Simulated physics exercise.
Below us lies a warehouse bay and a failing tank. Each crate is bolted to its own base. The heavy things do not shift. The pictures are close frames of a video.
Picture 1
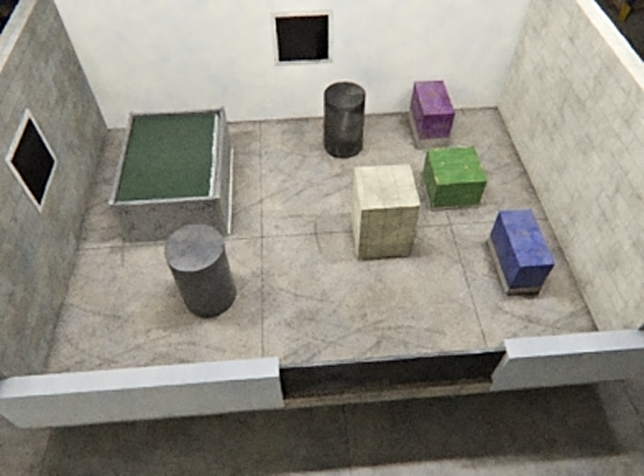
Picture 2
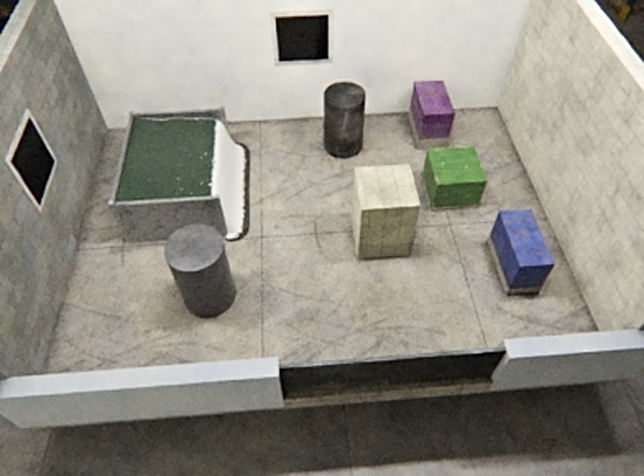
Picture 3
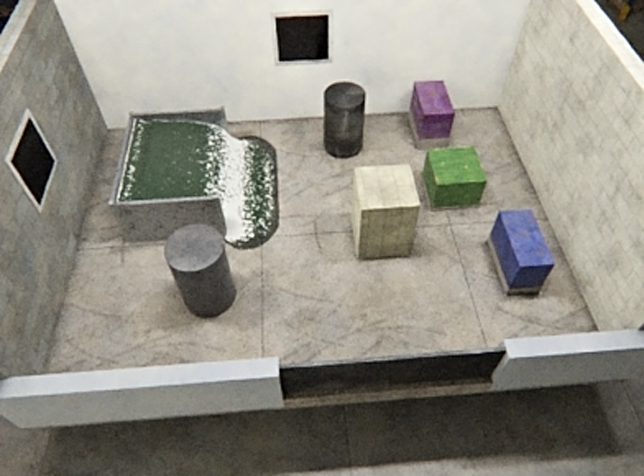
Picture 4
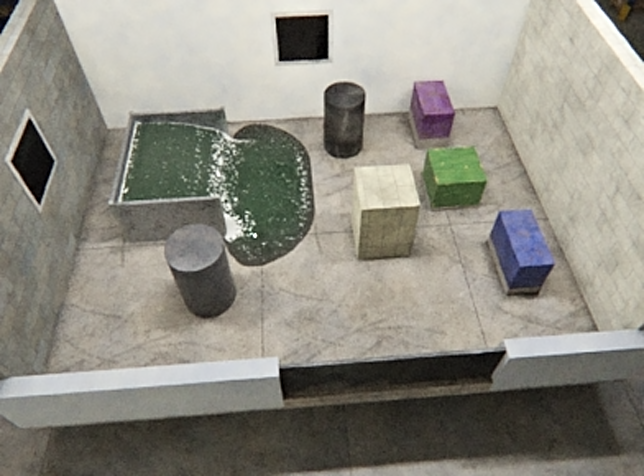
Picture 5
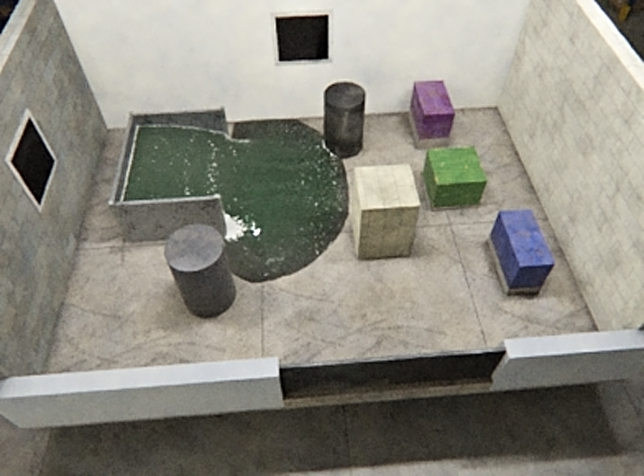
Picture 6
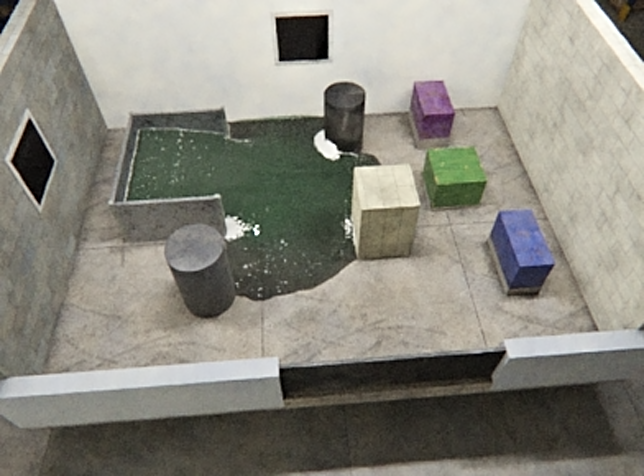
A large tank of dark green water gave way on its right side, and the water poured out foaming, spread across the bay floor, and reached the dark cylinder and the cream block.
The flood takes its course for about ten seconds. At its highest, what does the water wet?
In the end: The blue crate is soaked; the purple crate is soaked; the green crate is soaked.
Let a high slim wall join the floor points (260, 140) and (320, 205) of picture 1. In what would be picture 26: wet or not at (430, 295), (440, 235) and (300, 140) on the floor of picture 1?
One after the other: Awash, clear, awash.
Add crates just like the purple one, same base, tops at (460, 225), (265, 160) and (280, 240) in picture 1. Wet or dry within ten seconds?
In that order: Escapes it, is wetted, is soaked.
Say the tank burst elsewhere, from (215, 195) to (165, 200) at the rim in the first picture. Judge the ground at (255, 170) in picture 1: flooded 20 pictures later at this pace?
There: Free of water.
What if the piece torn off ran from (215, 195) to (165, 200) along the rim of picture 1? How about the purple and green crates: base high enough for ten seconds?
Then: The purple crate keeps dry, the green crate ends up wet.
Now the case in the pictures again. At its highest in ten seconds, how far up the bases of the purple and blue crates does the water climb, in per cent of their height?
About 130 and 150 per cent.
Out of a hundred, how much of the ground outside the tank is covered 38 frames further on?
Near 90 in a hundred.
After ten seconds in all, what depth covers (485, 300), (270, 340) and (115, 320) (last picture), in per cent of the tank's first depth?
Roughly 8, 10 and 10 per cent, in turn.
A moment on, water covers 40 % of the floor; the blue crate water round its plinth, the purple crate water round its plinth, the green crate water round its plinth.
Next, water covers 55 % of the floor; the blue crate water round its plinth, the purple crate water round its plinth, the green crate water round its plinth.
Then, water covers 70 % of the floor; the blue crate water round its plinth, the purple crate water round its plinth, the green crate water round its plinth.
Later, water covers 90 % of the floor; the blue crate water round its plinth, the purple crate water round its plinth, the green crate water round its plinth.
In the end, water covers 100 % of the floor; the blue crate was topped, the purple crate was topped, the green crate was topped.
